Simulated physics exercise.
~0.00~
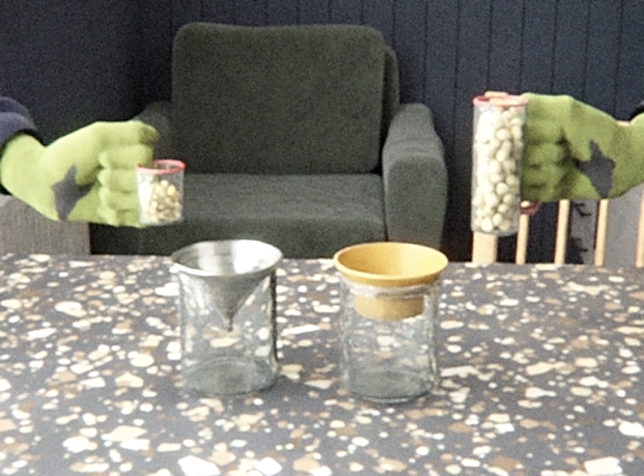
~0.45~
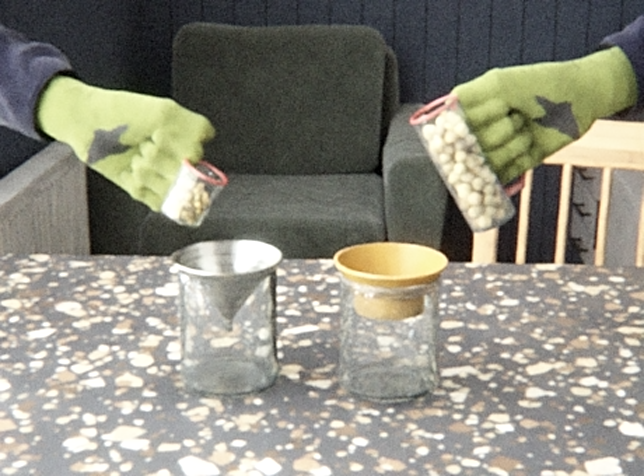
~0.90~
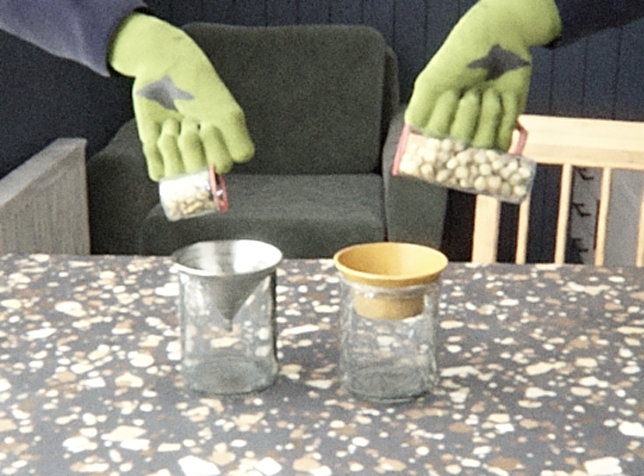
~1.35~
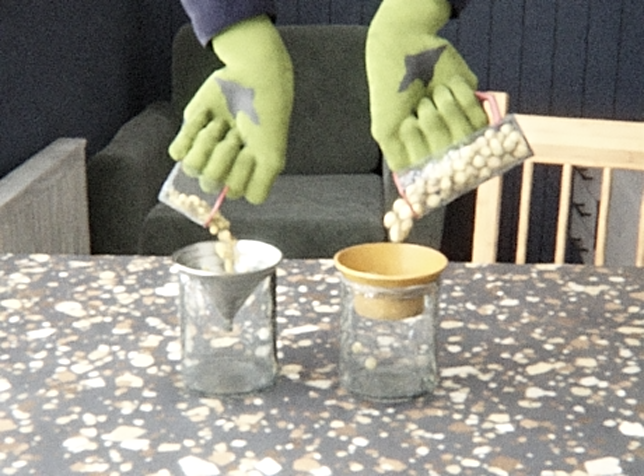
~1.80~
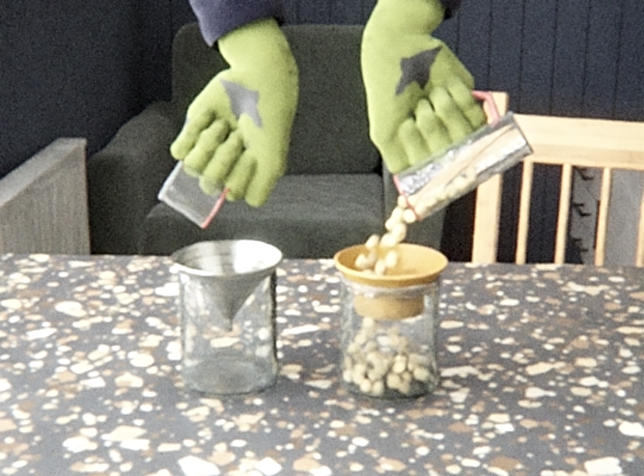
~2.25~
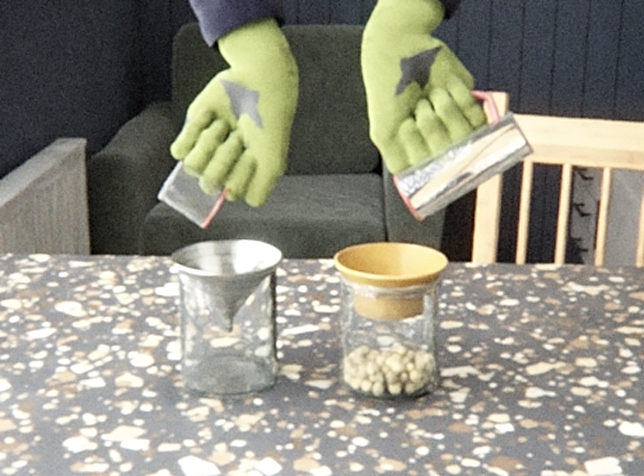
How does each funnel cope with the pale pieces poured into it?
The grey metal funnel on the left holds back what is poured into it and its jar stays empty, while the yellow funnel on the right lets its whole load through into the jar.
In a room with dark panelled walls and a grey armchair, a still view faces a speckled table holding two clear jars, the left topped by a grey metal funnel and the right by a yellow one. Green-gloved hands bring in a small cup and a taller clear cup, both holding pale, bean-like pieces. The hands tilt the cups over the funnels until the pieces spill out. The left cup empties, yet nothing shows in the jar below, while pieces tumble through the yellow funnel. Finally both cups are empty, with a pale heap in the right jar and the left load stuck in its funnel.
